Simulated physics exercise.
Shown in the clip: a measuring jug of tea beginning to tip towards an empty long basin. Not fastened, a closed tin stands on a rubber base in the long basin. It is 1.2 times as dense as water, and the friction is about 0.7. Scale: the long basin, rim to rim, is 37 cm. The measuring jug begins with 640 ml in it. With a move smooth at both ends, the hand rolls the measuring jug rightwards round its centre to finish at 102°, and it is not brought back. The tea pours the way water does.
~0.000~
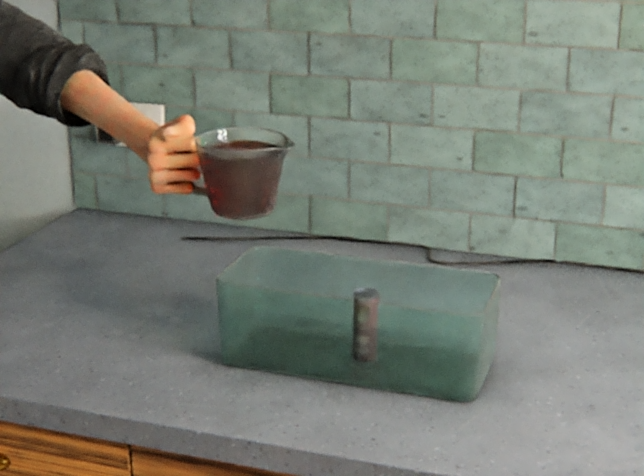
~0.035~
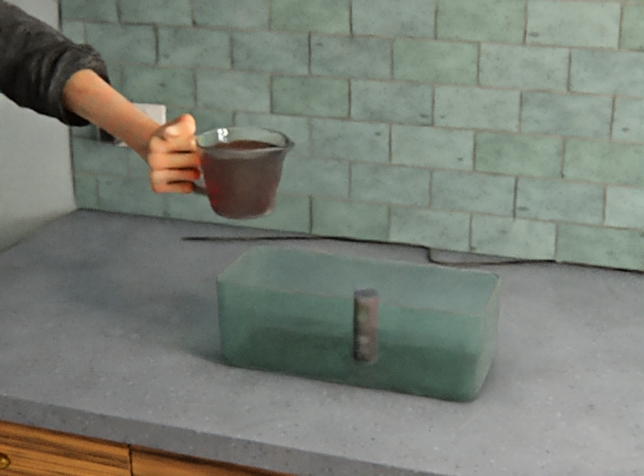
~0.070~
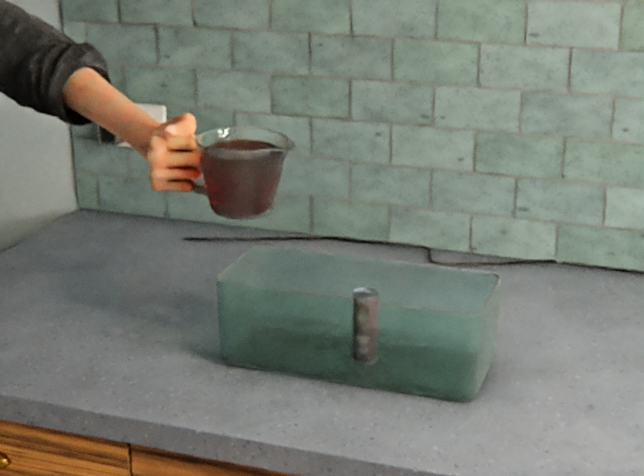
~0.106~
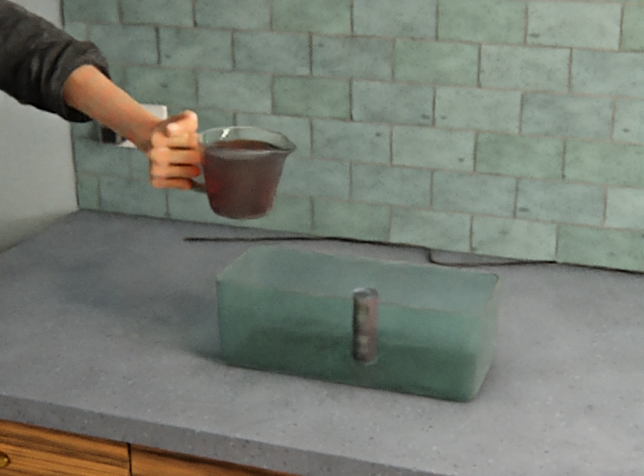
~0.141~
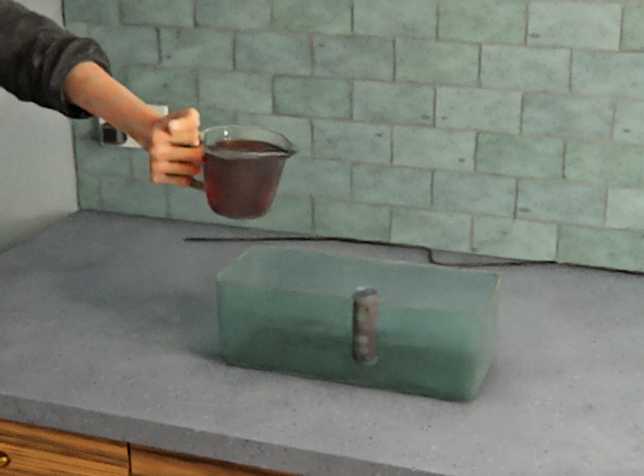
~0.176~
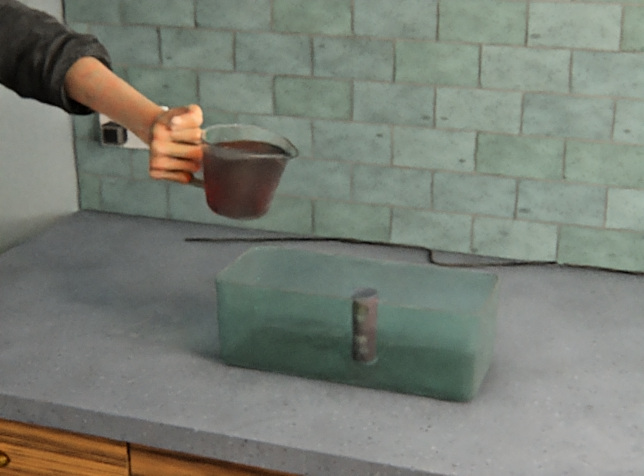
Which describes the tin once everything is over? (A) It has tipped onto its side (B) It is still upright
B.
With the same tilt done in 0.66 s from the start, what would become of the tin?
In that case the tin does not tip.
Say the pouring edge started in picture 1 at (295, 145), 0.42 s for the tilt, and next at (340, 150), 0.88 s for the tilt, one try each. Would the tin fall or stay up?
The tin stays vertical the first time and stays vertical the second time.
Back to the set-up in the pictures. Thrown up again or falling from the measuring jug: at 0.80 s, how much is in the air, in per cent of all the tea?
Around 14 per cent of the liquid is in flight.
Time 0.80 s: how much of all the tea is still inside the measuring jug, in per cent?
About 12 per cent.
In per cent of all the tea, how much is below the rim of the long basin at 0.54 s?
8 %, roughly.
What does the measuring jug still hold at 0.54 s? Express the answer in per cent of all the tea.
At that time about 66 in a hundred parts are still held.
By 0.54 s the tilt is 68° and 66 per cent is still to pour; the tin stands where it began.
By 0.80 s the tilt is 100° and 11 per cent is still to pour; the tin stands 1 cm from where it began.
By 1.08 s the tilt is 102° and 0 per cent is still to pour; the tin stands 1 cm from where it began.
By 1.38 s the tilt is 102° and 0 per cent is still to pour; the tin stands 1 cm from where it began.
At rest the tin stands 1 cm from where it began.
